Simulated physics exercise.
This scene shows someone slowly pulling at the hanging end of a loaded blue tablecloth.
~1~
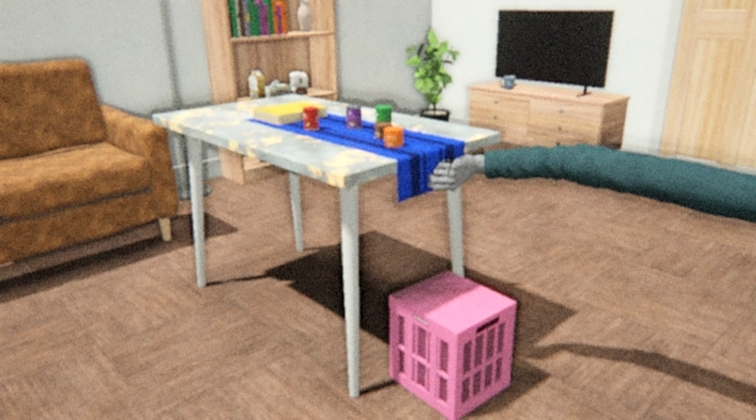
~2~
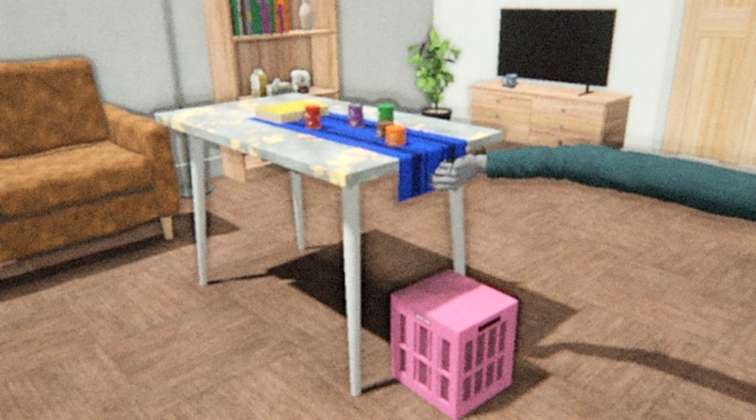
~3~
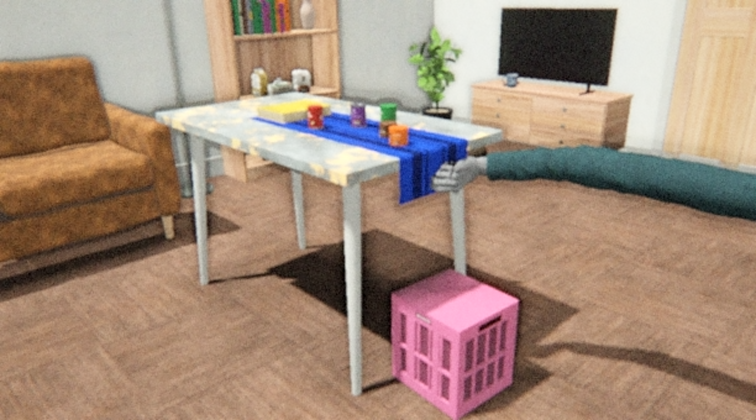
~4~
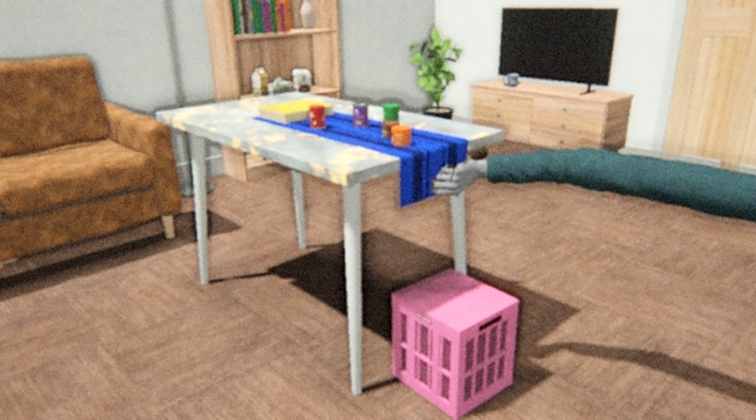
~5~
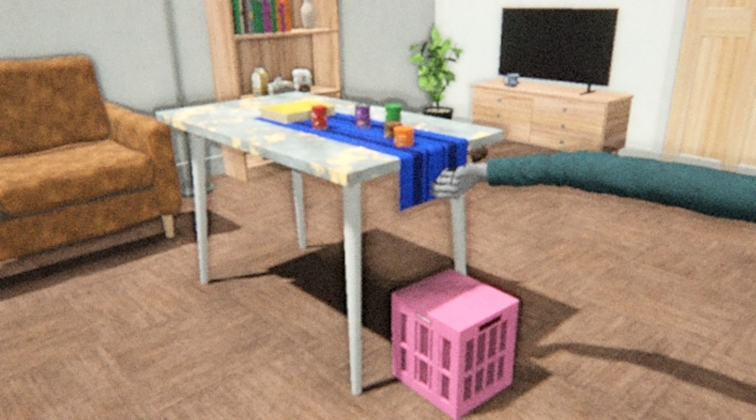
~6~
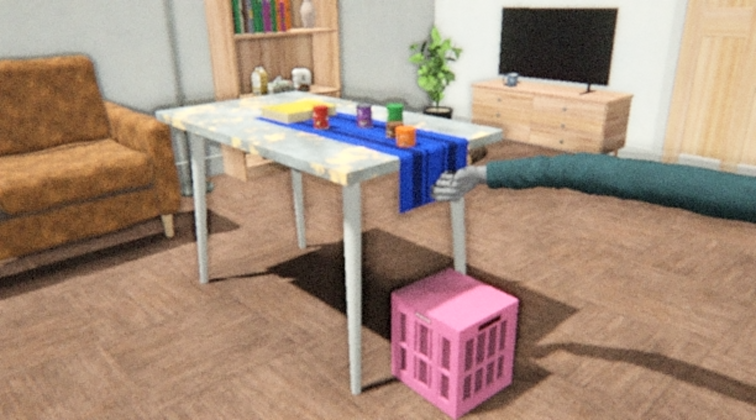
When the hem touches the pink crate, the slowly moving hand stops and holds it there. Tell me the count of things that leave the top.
Drops: Three.
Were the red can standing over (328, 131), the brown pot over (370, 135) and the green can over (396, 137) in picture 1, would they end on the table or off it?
Red can: Safe. Brown pot: Lost. Green can: Lost.
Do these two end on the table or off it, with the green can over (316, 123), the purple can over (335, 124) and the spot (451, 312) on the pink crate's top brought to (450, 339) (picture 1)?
The green can stays aboard, and the purple can stays aboard.
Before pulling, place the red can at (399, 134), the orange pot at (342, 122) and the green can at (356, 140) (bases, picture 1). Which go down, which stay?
The red can tumbles off, the orange pot holds on, the green can comes down.
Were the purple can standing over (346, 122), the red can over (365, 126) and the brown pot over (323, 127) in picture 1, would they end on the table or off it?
Well, the purple can is safe, the red can is safe, and the brown pot is safe.
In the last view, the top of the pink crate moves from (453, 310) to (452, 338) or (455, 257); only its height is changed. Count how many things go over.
For the first height 4, for the second 1.
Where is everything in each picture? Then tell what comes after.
Hem (397, 203); orange pot (394, 129); brown pot (383, 124); green can (384, 107); purple can (354, 106); red can (311, 108); top of the crate (451, 312), in the first picture.
Hem (398, 202); orange pot (396, 127), in the second picture.
Hem (400, 205); brown pot (388, 122), in the third picture.
Hem (400, 208); green can (391, 105); top of the crate (454, 310), in the fourth picture.
Hem (400, 211); purple can (363, 105), in the fifth picture.
Hem (400, 214); orange pot (406, 128); brown pot (395, 123); green can (395, 106); purple can (364, 105); red can (321, 106), in the sixth picture.
Soon after, hem near (435, 250); orange pot gone.
After that, hem on the crate; orange pot, brown pot and green can gone.
In the end, hem on the crate; orange pot, brown pot and green can gone. The answer is three.
